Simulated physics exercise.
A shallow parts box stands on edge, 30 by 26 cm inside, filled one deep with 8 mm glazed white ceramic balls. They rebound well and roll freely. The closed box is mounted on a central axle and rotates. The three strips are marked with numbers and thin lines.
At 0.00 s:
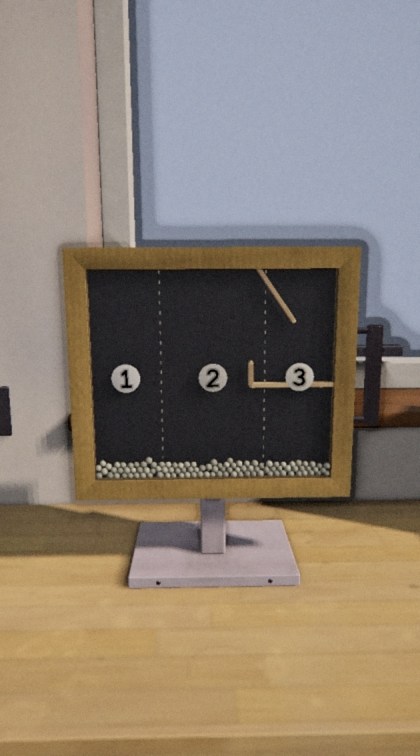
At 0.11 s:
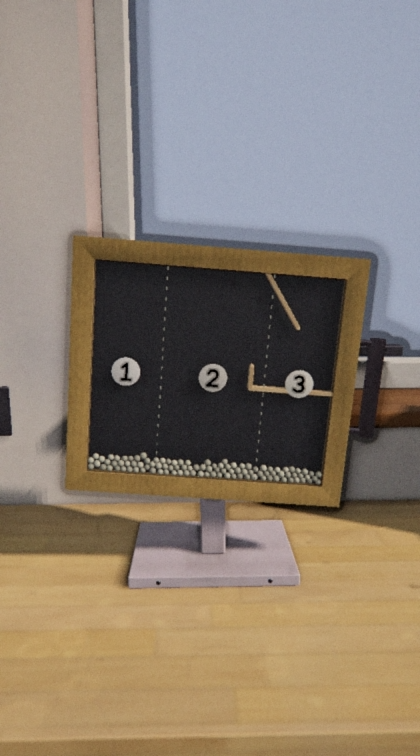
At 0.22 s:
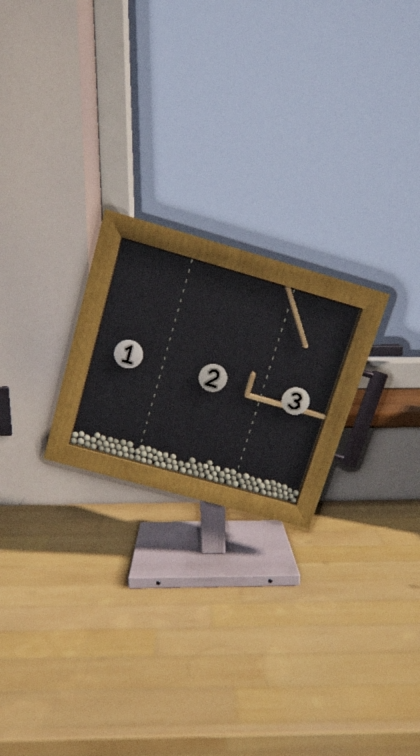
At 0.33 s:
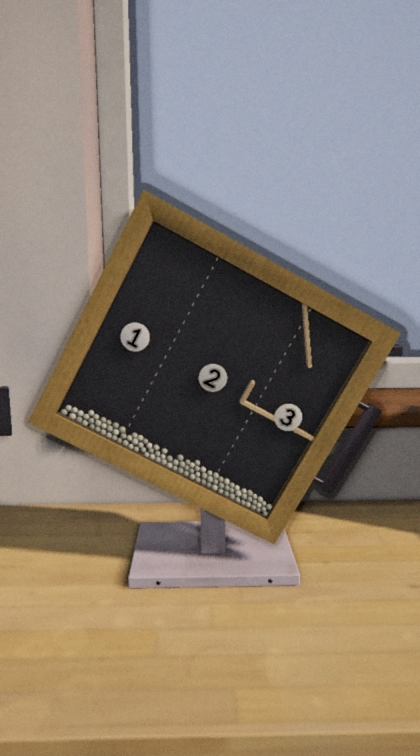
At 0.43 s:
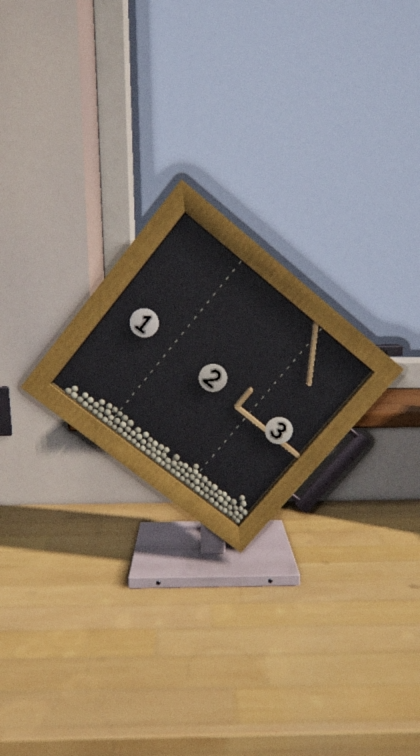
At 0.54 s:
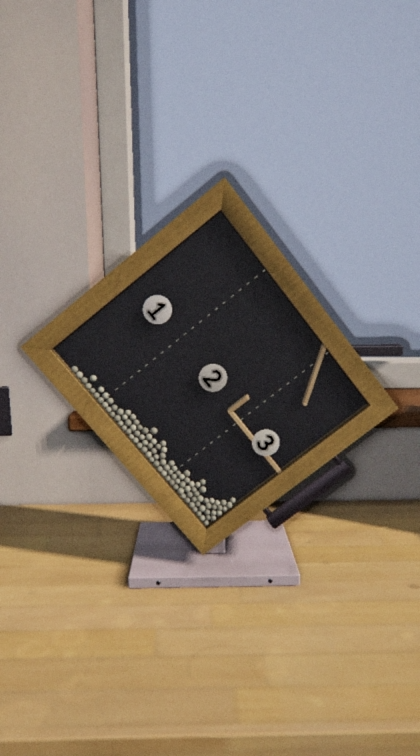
A wood-framed box of small white balls turning clockwise on its stand, the balls shifting into a slope along the lower-left side.
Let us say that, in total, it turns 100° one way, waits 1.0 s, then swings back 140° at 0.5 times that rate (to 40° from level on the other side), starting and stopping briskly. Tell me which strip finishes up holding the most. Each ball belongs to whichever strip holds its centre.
Answer: 1.
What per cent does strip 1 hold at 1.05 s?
Roughly 0 %.
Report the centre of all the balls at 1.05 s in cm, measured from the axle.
Some 10 cm left and 11 cm below.
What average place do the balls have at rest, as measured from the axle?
It lies close to 1 centimetres right and 14 centimetres below.
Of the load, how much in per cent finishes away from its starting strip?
60 per cent.
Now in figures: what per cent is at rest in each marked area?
At the end, strip 1 has 70 percent, strip 2 has 30 percent and strip 3 has 0 percent.
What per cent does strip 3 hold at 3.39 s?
The share there is near 100 %.
By 1.05 s, it stands 100° clockwise; the balls' middle is 10 cm left of and 11 cm below the centre; no. 3, 100 %.
By 3.39 s, it stands 30° clockwise; the balls' middle is 6 cm right of and 13 cm below the centre; no. 3, 100 %.
By 4.74 s, it stands 40° anticlockwise; the balls' middle is 1 cm right of and 13 cm below the centre; no. 1, 65 %, no. 2, 30 %.
Settled by 5.6 s, it stands 40° anticlockwise; no. 1, 70 %, no. 2, 30 %, no. 3, 0 %.
